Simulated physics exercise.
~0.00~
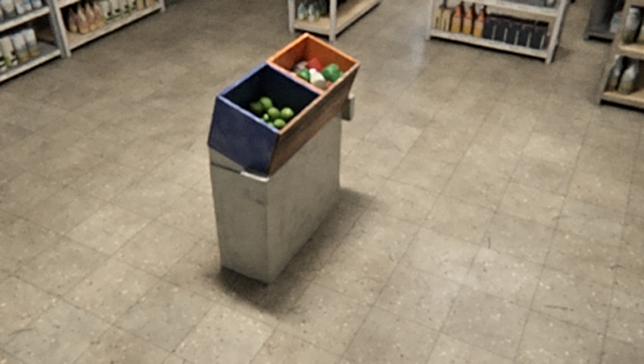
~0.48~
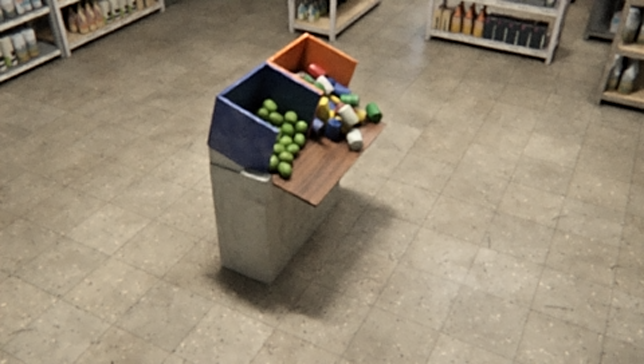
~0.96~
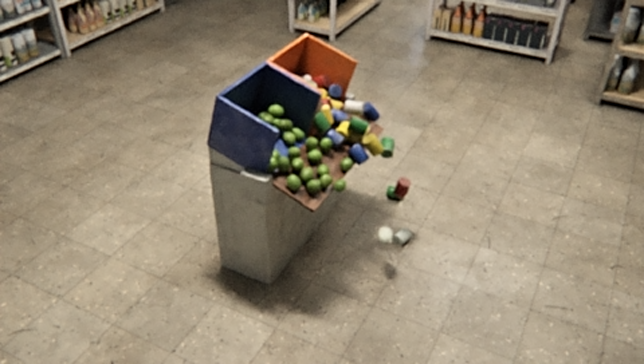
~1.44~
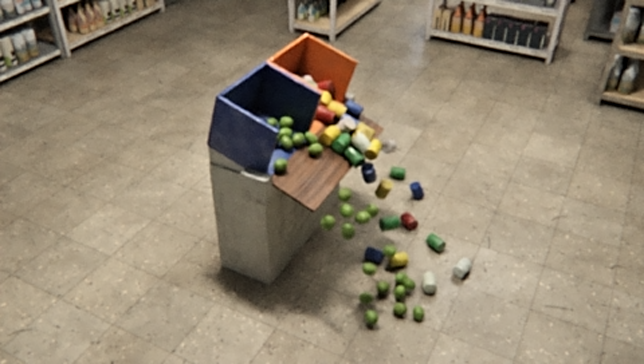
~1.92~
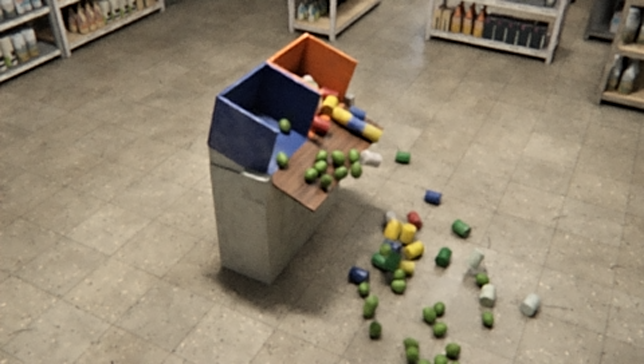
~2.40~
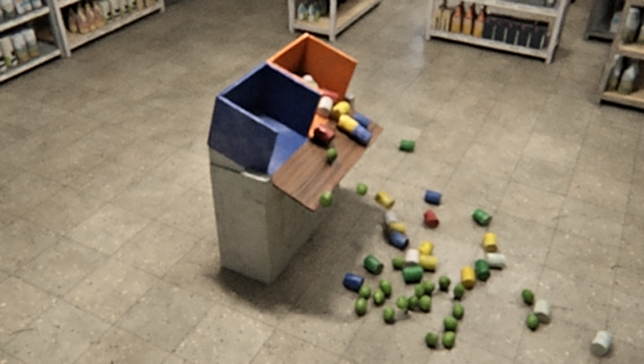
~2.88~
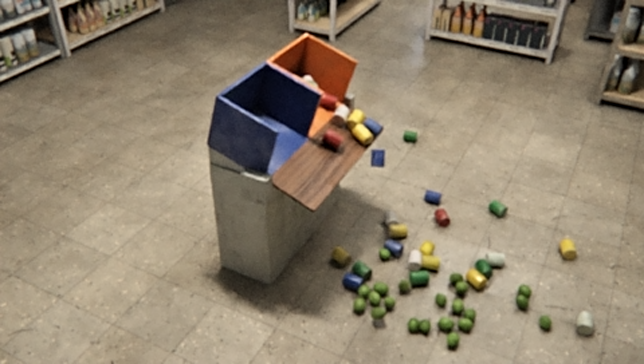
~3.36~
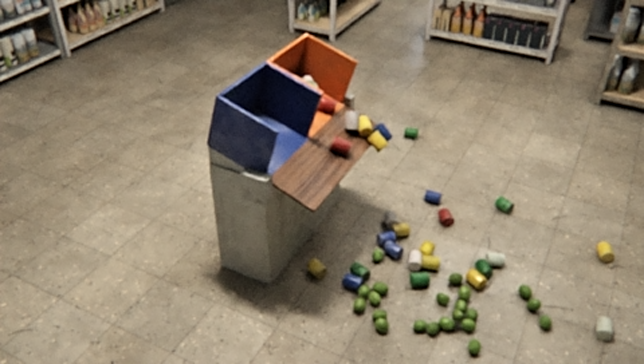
Limes and colourful jars spilling from tilted blue and orange bins as a wooden flap opens, scattering rightward across the tiled floor.
